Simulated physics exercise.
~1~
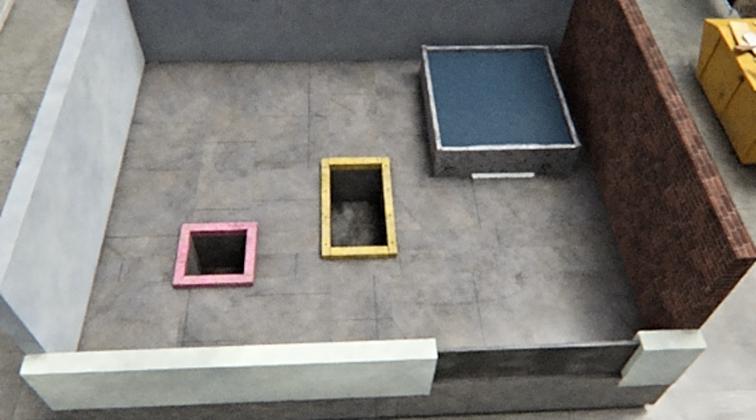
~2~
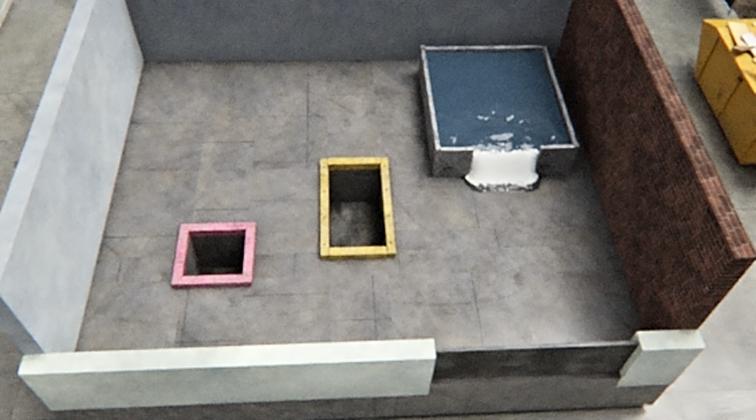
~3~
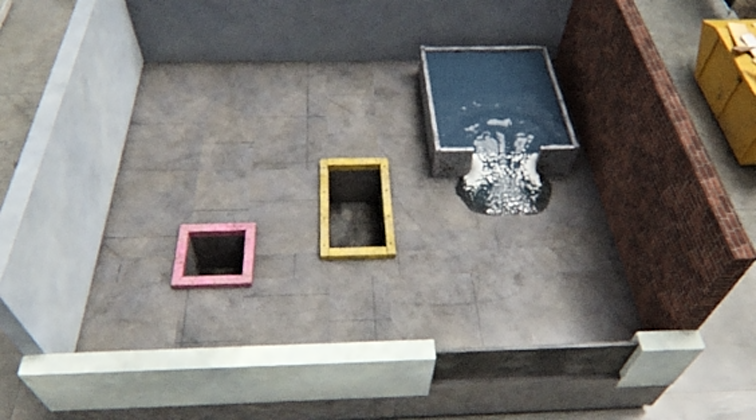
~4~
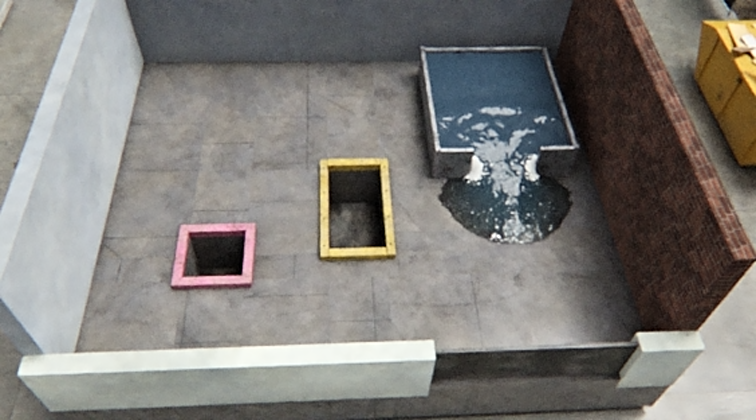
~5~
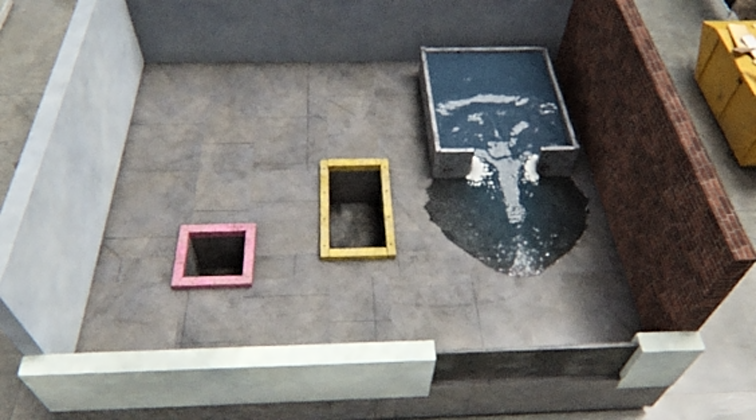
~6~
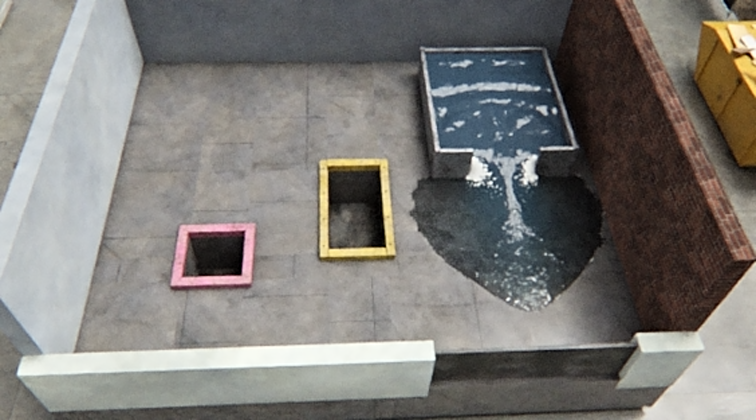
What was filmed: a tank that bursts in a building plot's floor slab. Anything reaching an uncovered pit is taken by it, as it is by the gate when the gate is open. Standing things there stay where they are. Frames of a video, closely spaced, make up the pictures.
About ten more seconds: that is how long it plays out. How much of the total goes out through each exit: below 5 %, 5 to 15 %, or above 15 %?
The gate will drain shy of five per cent; the yellow pit will drain shy of five per cent; the pink pit will drain shy of five per cent.
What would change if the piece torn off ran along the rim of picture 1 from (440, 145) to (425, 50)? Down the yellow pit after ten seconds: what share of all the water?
Roughly 6 per cent goes to the yellow pit.
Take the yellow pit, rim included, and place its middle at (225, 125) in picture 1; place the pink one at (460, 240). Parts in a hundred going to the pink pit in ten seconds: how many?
The pink pit takes 10 per cent.
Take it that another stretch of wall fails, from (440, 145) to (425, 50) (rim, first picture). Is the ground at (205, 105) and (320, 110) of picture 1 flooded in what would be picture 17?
Result, point by point: Inundated; inundated.
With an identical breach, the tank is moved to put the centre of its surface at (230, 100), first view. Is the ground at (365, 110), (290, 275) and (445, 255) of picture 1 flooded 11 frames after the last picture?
Spot one unwetted, spot two wetted, spot three unwetted.
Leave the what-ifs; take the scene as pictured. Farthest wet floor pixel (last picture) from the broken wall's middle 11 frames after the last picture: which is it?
Estimated pixel: (309, 372).
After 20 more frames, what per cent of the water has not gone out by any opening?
I'd say roughly 100 percent.
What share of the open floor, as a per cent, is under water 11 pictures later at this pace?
I'd say close to 30 per cent.
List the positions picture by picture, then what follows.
The open tank at (495, 98) is whole and still, in the first frame.
The front is at (535, 180), out from the gap at (503, 164), in the second frame.
Water pours out at (502, 166) and has run to (534, 209), in the third frame.
The front is at (537, 236), out from the gap at (502, 167), in the fourth frame.
Water pours out at (502, 167) and has run to (524, 272), in the fifth frame.
The front is at (539, 302), out from the gap at (502, 166), in the sixth frame.
A moment on, water covers 25 % of the floor; the gate 0 %, the yellow pit 0 %, the pink pit 0 %.
Next, water covers 30 % of the floor; the gate 0 %, the yellow pit 0 %, the pink pit 0 %.
Then, water covers 35 % of the floor; the gate 0 %, the yellow pit 0 %, the pink pit 0 %.
Later, water covers 55 % of the floor; the gate 0 %, the yellow pit 0 %, the pink pit 0 %.
In the end, water covers 90 % of the floor; the gate 0 %, the yellow pit 0 %, the pink pit 0 %.
